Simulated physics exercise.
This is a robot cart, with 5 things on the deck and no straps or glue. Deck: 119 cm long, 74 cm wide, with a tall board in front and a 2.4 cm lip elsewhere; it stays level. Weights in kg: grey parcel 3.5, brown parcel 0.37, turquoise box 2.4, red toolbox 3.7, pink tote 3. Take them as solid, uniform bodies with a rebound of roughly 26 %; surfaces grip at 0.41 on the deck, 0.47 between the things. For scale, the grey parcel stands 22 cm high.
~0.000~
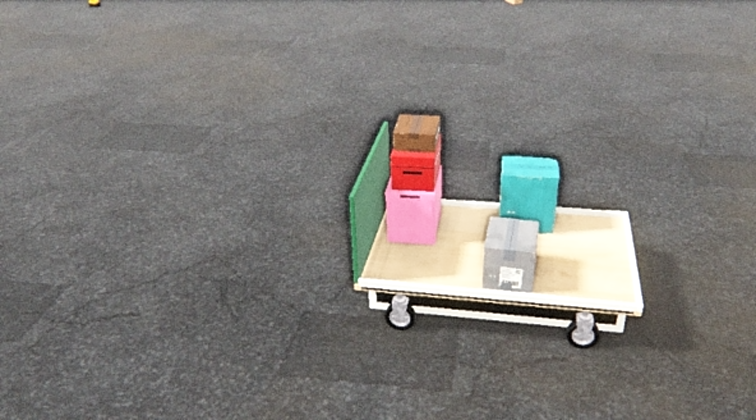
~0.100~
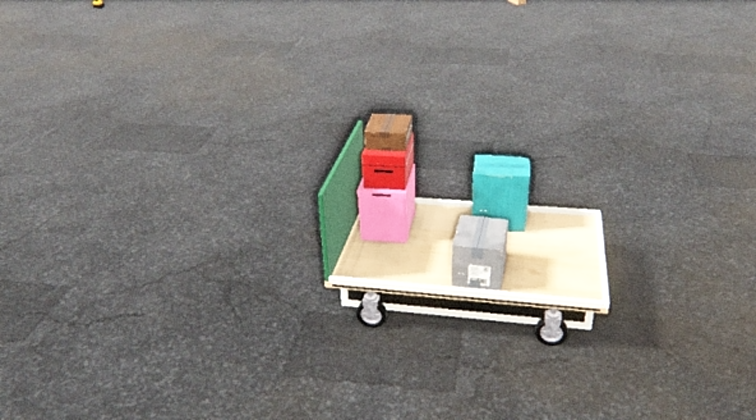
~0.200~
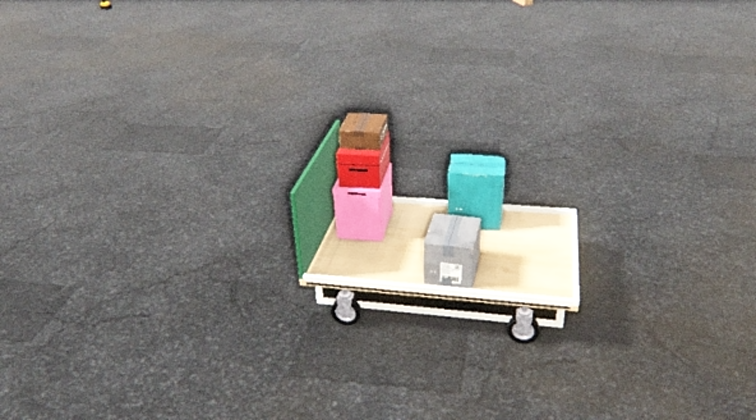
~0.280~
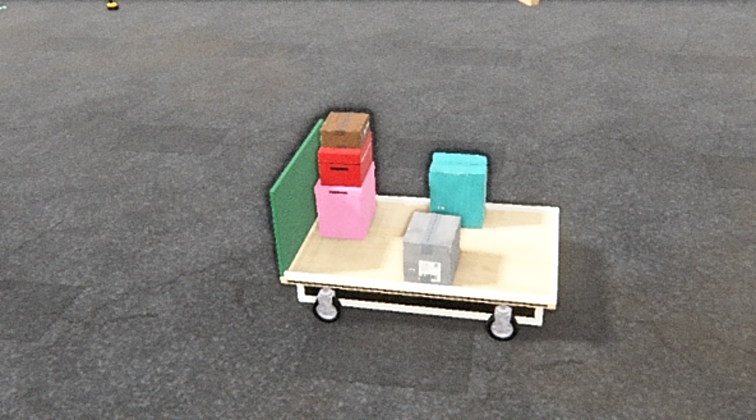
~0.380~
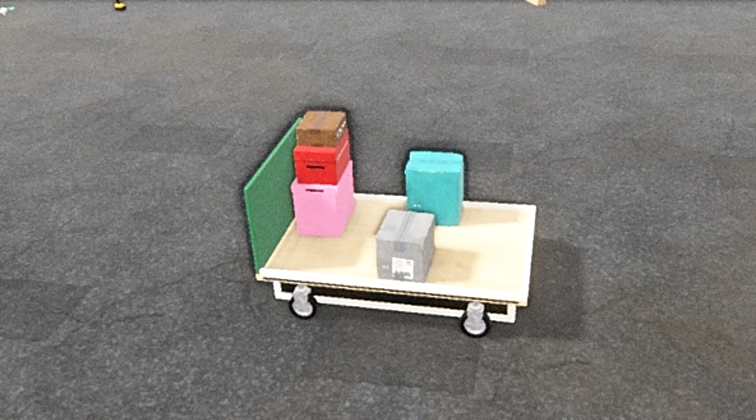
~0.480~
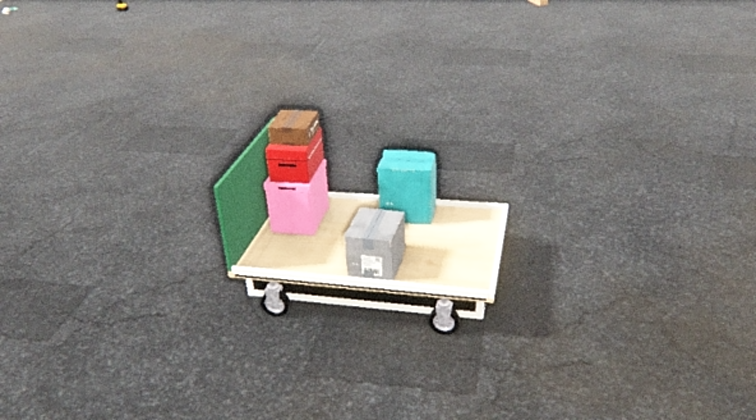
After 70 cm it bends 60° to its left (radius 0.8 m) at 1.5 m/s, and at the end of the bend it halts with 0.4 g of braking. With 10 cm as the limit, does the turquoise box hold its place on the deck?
The turquoise box keeps its place.
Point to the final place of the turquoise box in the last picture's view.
At about (85, 300).
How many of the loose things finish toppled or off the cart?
2 of them.
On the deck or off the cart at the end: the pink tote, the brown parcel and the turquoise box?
The pink tote is still on the deck; the brown parcel finishes off the cart; the turquoise box ends on the deck.
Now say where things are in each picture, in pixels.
In the first picture, 0 cm covered; turquoise box (528, 195); grey parcel (511, 255).
In the second picture, 15 cm covered; red toolbox (389, 160); pink tote (388, 203).
In the third picture, 30 cm covered; grey parcel (453, 251); brown parcel (364, 131).
In the fourth picture, 42 cm covered; red toolbox (346, 158); pink tote (347, 200).
In the fifth picture, 57 cm covered; grey parcel (406, 247); brown parcel (322, 129).
In the sixth picture, 72 cm covered; turquoise box (408, 187); red toolbox (296, 154).
Around 0.78 s, 117 cm covered, turned 23°; brown parcel at 5° to upright; red toolbox at 5° to upright; pink tote at 5° to upright.
Around 0.98 s, 147 cm covered, turned 45°; brown parcel and red toolbox now off the cart; pink tote at 17° to upright; grey parcel shifted 2 cm.
Around 1.28 s, 191 cm covered, turned 60°; pink tote shifted 5 cm; grey parcel shifted 3 cm.
Around 1.58 s, 212 cm covered, turned 60°; pink tote shifted 6 cm; grey parcel shifted 2 cm.
Finally (2.1 s), off the cart, brown parcel and red toolbox; the other 3 still in place (within 10 cm). Final places as that camera would see them, turquoise box near (85, 300).
